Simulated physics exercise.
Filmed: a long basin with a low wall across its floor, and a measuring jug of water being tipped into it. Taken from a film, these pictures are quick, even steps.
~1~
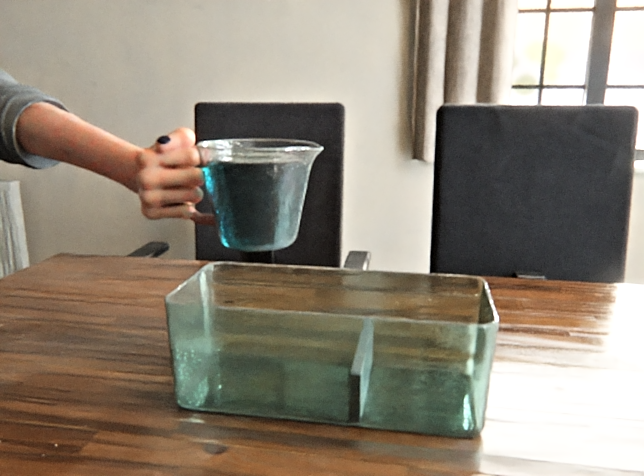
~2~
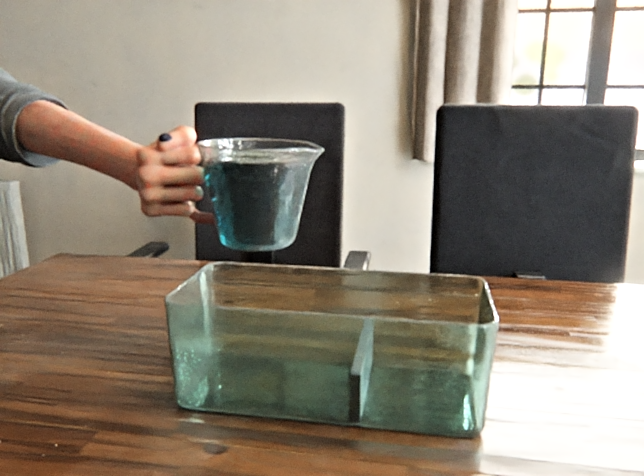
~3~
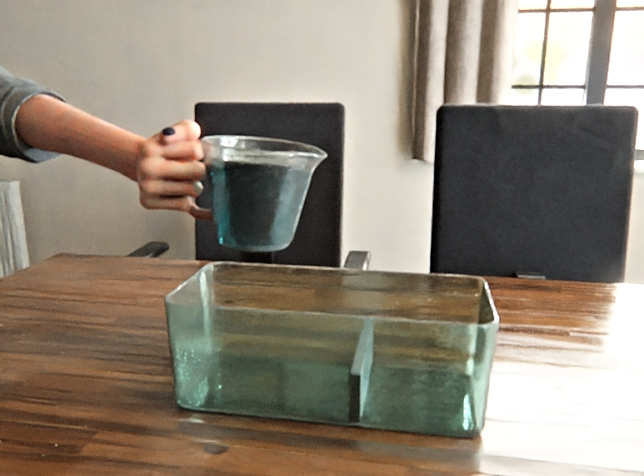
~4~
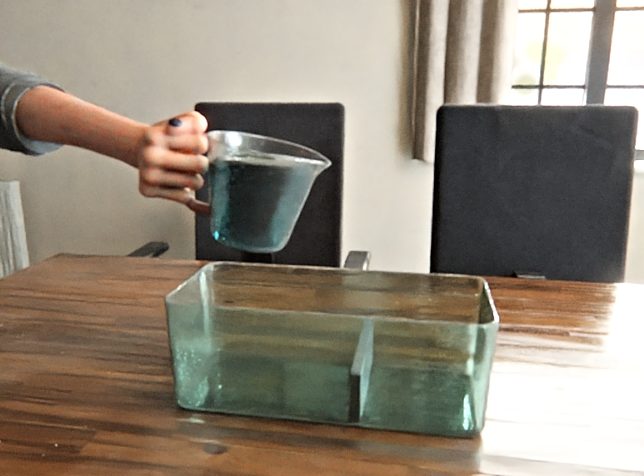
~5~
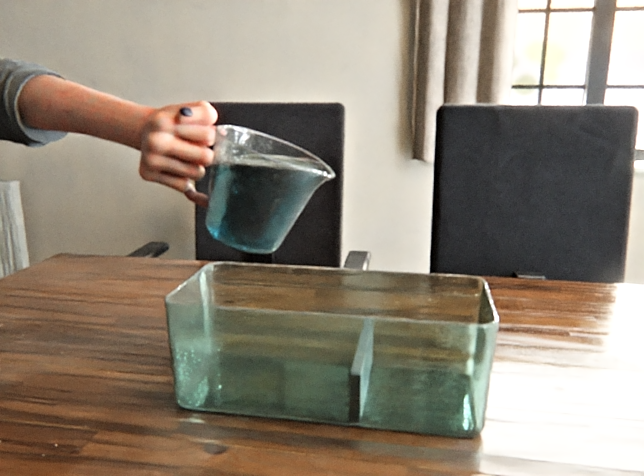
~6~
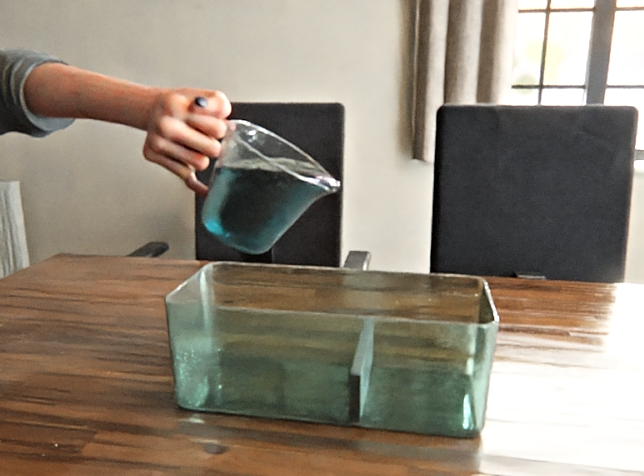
A hand tilts a glass jug of water steadily to the right above a long basin.
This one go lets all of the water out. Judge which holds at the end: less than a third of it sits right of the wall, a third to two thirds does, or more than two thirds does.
The part right of the wall will probably range from one third to two thirds.
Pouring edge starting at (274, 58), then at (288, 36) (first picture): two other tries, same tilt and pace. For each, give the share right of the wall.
Around 15 percent first, around 35 percent second.
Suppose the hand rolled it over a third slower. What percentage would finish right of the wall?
About 65 per cent.
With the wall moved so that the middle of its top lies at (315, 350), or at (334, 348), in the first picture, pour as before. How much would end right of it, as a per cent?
About 95 % and 95 %.
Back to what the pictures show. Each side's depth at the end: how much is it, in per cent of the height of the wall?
About 20 left, about 30 right.
A moment on, the measuring jug is tipped on its side and 45 per cent is still to pour, 5 is left of the wall and 29 right of it.
Next, the measuring jug is tipped right over and 7 per cent is still to pour, 40 is left of the wall and 47 right of it.
Then the measuring jug is tipped right over and 0 per cent is still to pour, 51 is left of the wall and 47 right of it.
Later the measuring jug is tipped right over and 0 per cent is still to pour, 52 is left of the wall and 47 right of it.
At rest 52 per cent lies left of the wall, 47 right of it and 1 outside.
